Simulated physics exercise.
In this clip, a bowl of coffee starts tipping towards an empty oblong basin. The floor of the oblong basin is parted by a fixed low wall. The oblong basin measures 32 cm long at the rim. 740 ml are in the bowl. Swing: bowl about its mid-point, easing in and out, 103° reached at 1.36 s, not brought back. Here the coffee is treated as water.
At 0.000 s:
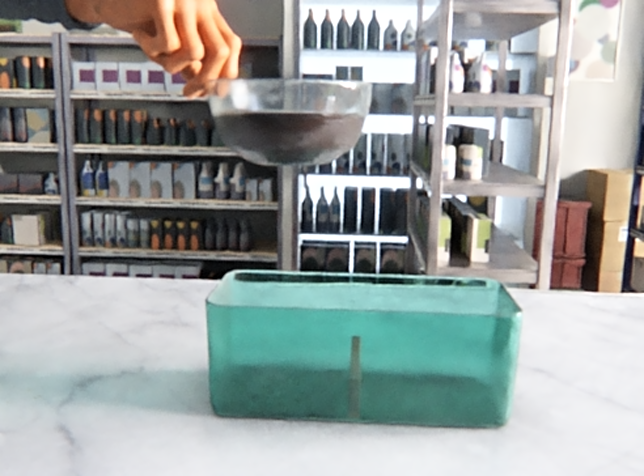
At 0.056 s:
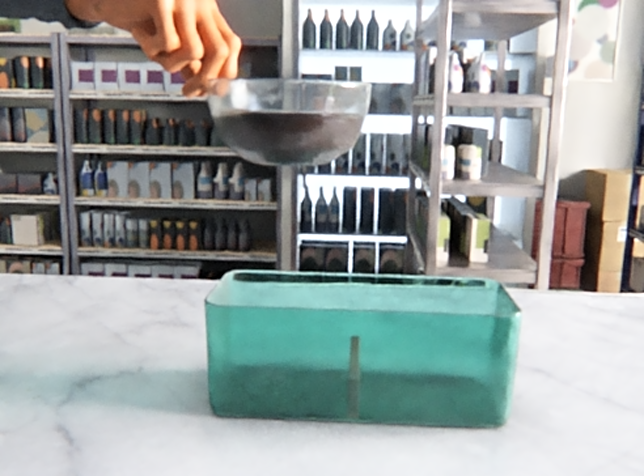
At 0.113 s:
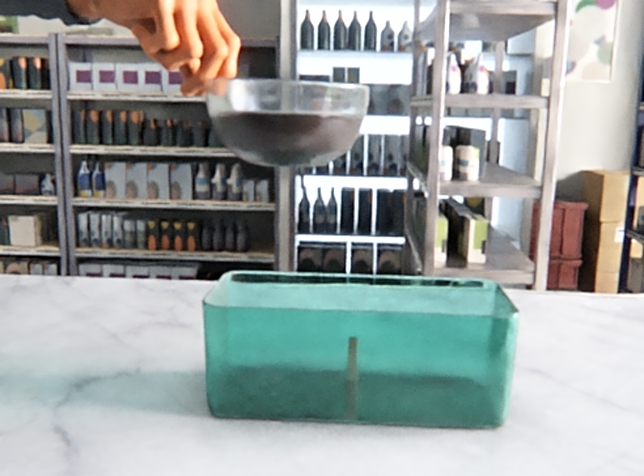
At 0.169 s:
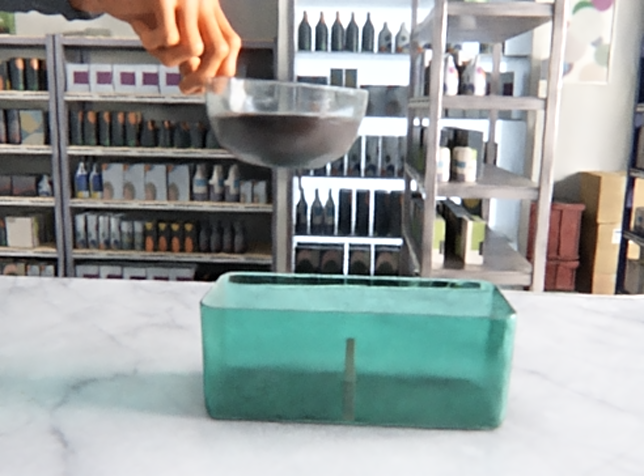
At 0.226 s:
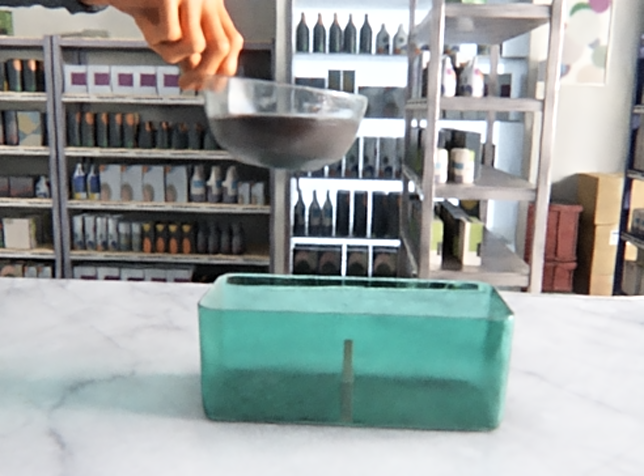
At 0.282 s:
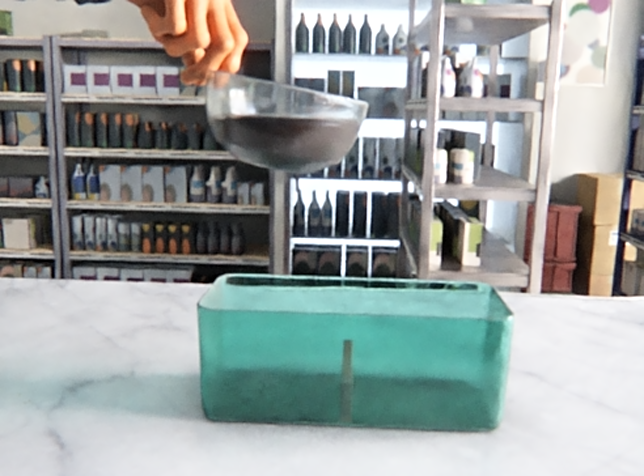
At the start, a hand at the upper left holds a clear glass bowl of dark liquid level above a green, see-through oblong basin on a marble counter, with shelves of bottles behind. The bowl then slowly tilts a little, its right rim dipping, while the liquid stays inside.
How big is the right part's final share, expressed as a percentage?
Some 93 per cent.
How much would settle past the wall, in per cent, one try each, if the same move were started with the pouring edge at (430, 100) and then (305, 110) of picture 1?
Try 1: Approx. 80 %; try 2: Approx. 55 %.
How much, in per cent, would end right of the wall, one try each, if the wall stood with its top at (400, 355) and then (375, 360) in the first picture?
The first try gives 70 percent and the second 85 percent.
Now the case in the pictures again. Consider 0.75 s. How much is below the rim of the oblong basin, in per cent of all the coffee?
Roughly 5 per cent.
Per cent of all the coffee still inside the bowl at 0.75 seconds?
Roughly 66 per cent.
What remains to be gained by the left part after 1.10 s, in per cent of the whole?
4 %.
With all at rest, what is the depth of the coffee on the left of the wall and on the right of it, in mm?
Once settled, the left stands around 2 mm and the right around 32 mm.
Then, 0.75 s in, the tilt is 60° and 66 per cent is still to pour, 0 is left of the wall and 5 right of it.
Then, 1.10 s in, the tilt is 94° and 8 per cent is still to pour, 2 is left of the wall and 74 right of it.
Then, 1.47 s in, the tilt is 103° and 0 per cent is still to pour, 7 is left of the wall and 93 right of it.
Then, 1.86 s in, the tilt is 103° and 0 per cent is still to pour, 7 is left of the wall and 93 right of it.
Finally, 7 per cent lies left of the wall, 93 right of it and 1 outside.
